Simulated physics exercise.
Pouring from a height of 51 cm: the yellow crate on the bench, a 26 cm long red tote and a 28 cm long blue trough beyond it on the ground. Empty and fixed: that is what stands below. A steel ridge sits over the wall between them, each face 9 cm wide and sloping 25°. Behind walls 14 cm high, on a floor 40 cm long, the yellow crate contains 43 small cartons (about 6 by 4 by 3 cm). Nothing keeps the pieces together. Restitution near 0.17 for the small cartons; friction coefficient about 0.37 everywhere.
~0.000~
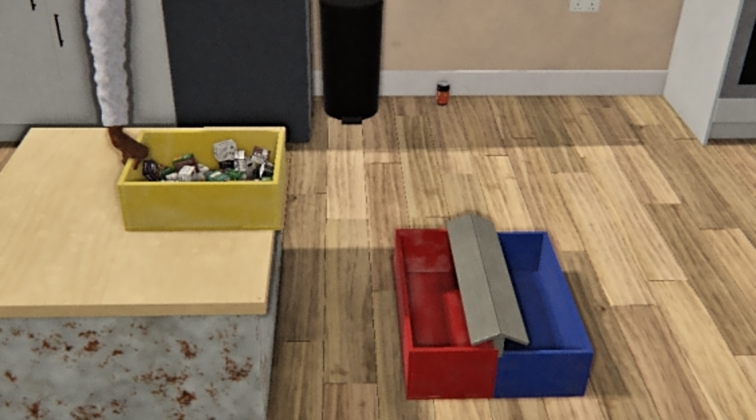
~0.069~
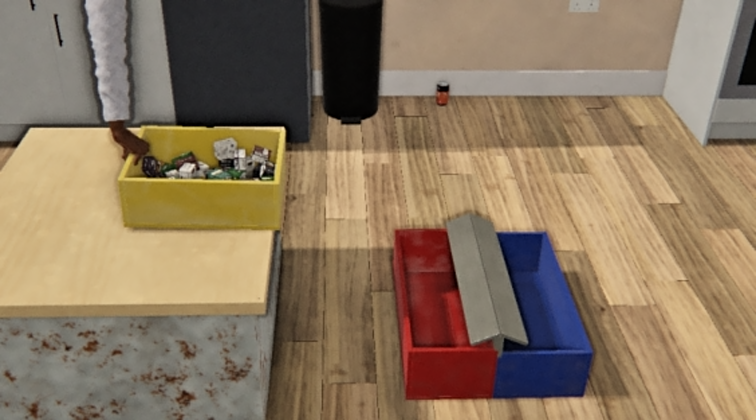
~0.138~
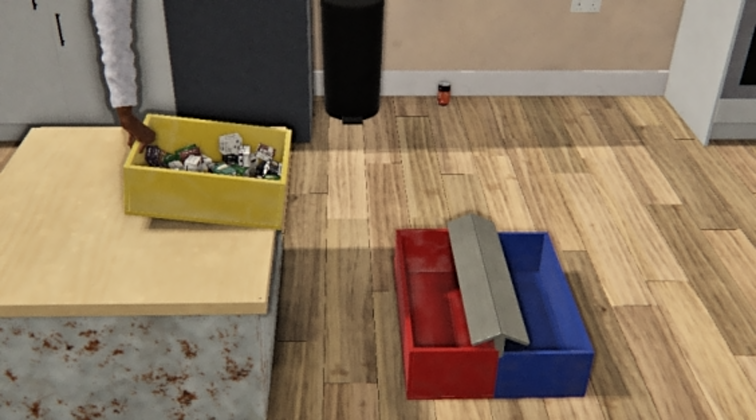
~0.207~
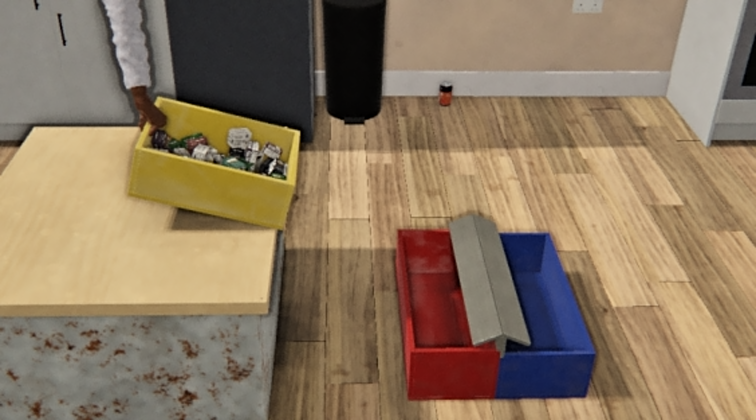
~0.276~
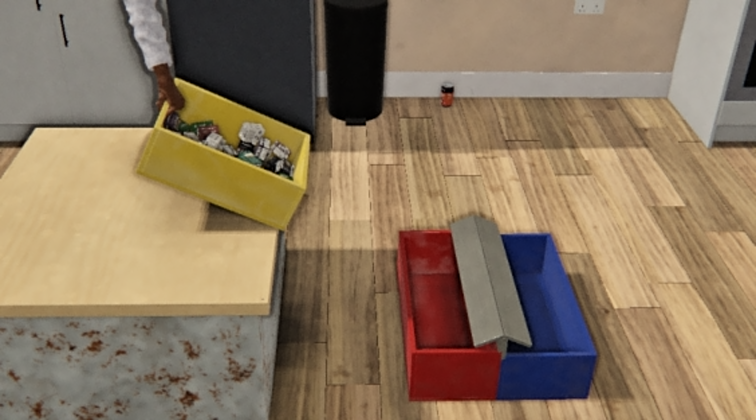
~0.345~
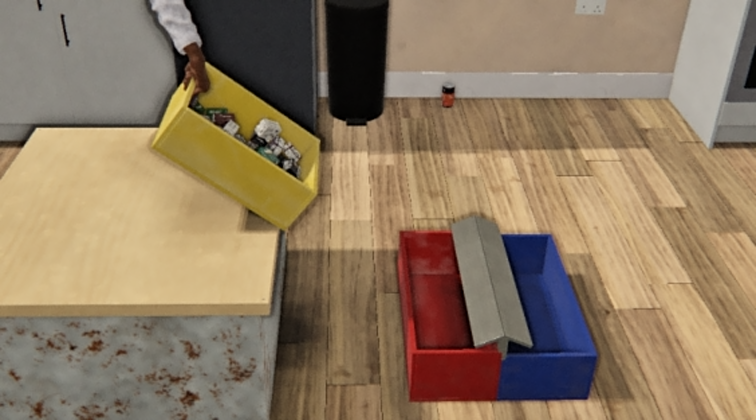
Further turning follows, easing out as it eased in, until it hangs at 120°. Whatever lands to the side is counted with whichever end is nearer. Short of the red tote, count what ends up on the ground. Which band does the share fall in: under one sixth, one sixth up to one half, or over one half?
It ends up higher than half.
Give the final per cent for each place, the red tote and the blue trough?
Shares, in order: About 40 percent and 0 percent.
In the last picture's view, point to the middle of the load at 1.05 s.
About (382, 315).
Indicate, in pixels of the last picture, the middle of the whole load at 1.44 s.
Estimated centre in the last picture: (395, 322).
After 0.52 s, tilt 72°; 43 still in the yellow crate.
After 0.74 s, tilt 108°; 32 still in the yellow crate and 11 in the air.
After 1.05 s, tilt 120°; 5 still in the yellow crate, 15 in the red tote, 11 on the ground short of the red tote and 12 in the air.
When it is over (at 1.44 s), 17 in the red tote and 26 on the ground short of the red tote. Asked share, 26 of 43, 60 per cent.
